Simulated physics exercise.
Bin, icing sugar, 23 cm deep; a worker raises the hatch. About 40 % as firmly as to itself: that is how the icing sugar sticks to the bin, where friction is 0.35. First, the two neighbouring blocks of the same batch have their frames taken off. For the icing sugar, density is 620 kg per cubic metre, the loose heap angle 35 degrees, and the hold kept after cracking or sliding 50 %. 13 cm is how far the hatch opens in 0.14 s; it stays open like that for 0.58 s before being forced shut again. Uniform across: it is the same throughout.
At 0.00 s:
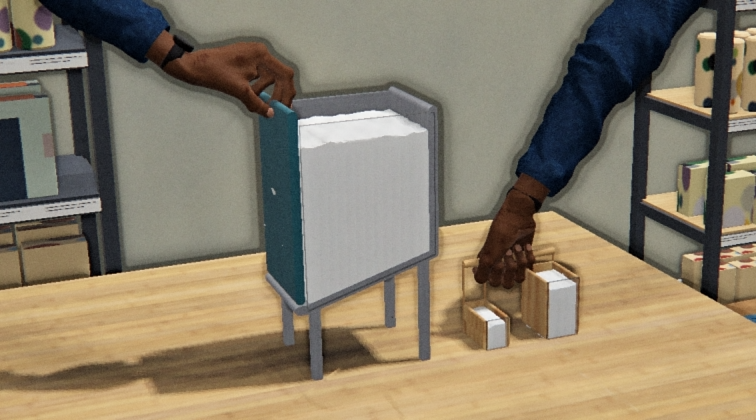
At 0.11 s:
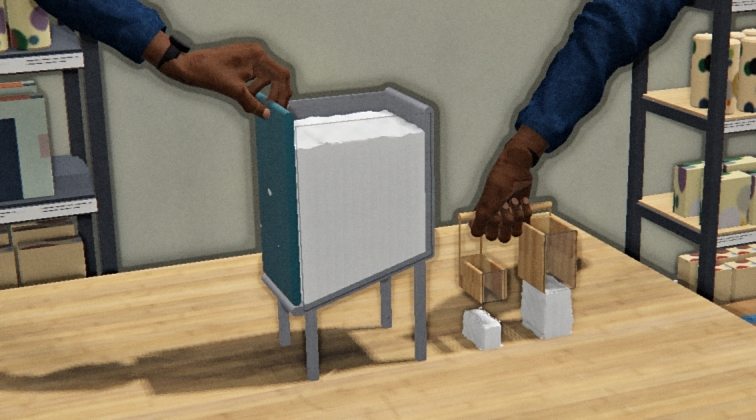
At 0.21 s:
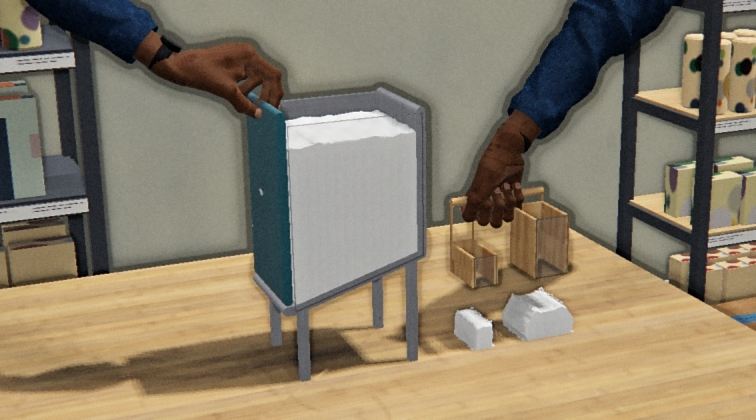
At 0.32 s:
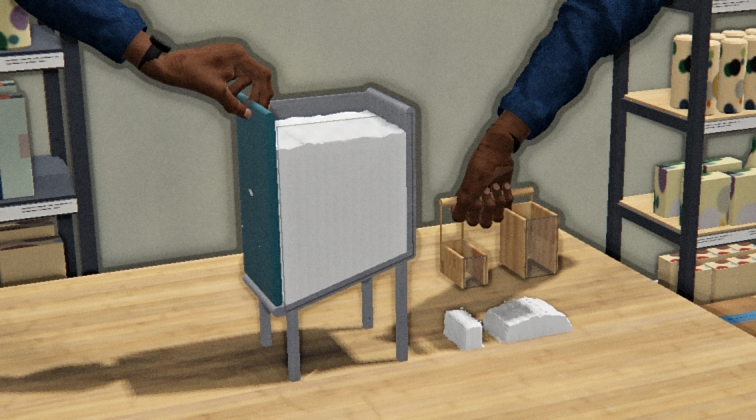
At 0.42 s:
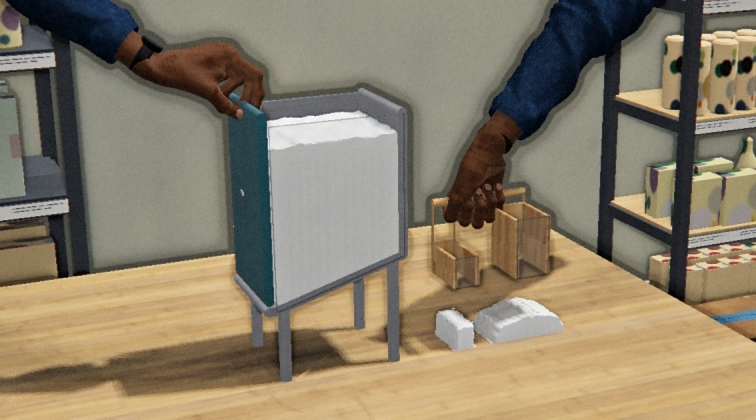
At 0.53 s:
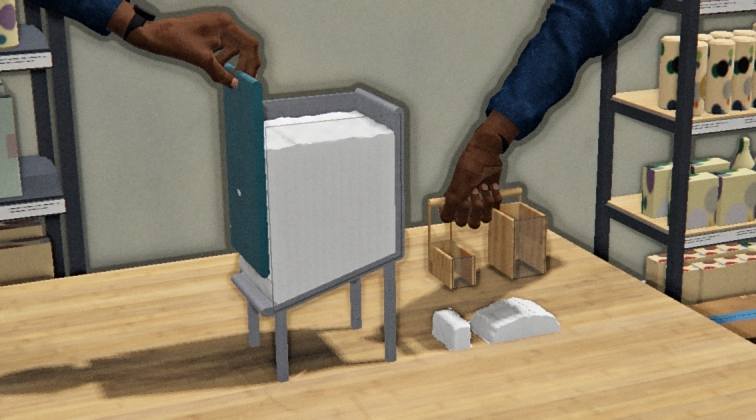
A hand lifts wooden holders off two white blocks, the larger slumps, then a hatch rises.
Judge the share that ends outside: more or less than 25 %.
What ends outside works out higher than 25 percent.
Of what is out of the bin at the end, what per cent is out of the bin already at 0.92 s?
I'd say near 40 per cent.
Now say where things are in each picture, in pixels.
Top of the hatch at (293, 117), not yet moved; highest point of the icing sugar at (416, 132); test blocks 3.8 cm, 8.0 cm high (left to right), in the first picture.
Top of the hatch at (289, 118), not yet moved; highest point of the icing sugar at (413, 133); test blocks 3.8 cm, 7.5 cm high (left to right), in the second picture.
Top of the hatch at (281, 118), not yet moved; highest point of the icing sugar at (404, 133); test blocks 3.8 cm, 4.9 cm high (left to right), in the third picture.
Top of the hatch at (271, 118), not yet moved; highest point of the icing sugar at (394, 133); test blocks 3.8 cm, 3.8 cm high (left to right), in the fourth picture.
Top of the hatch at (262, 119), not yet moved; highest point of the icing sugar at (386, 134); test blocks 3.8 cm, 3.8 cm high (left to right), in the fifth picture.
Top of the hatch at (258, 87), moved 4.2 cm; highest point of the icing sugar at (383, 134); test blocks 3.8 cm, 3.8 cm high (left to right), in the sixth picture.
By 0.71 s, the hatch is 13 cm open and 2 % is out.
By 0.92 s, the hatch is 13 cm open and 21 % is out.
By 1.14 s, the hatch is 13 cm open and 42 % is out.
By 1.35 s, the hatch is 3.2 cm open and 53 % is out.
By 1.59 s, at the end, the hatch is shut and 54 % is out.
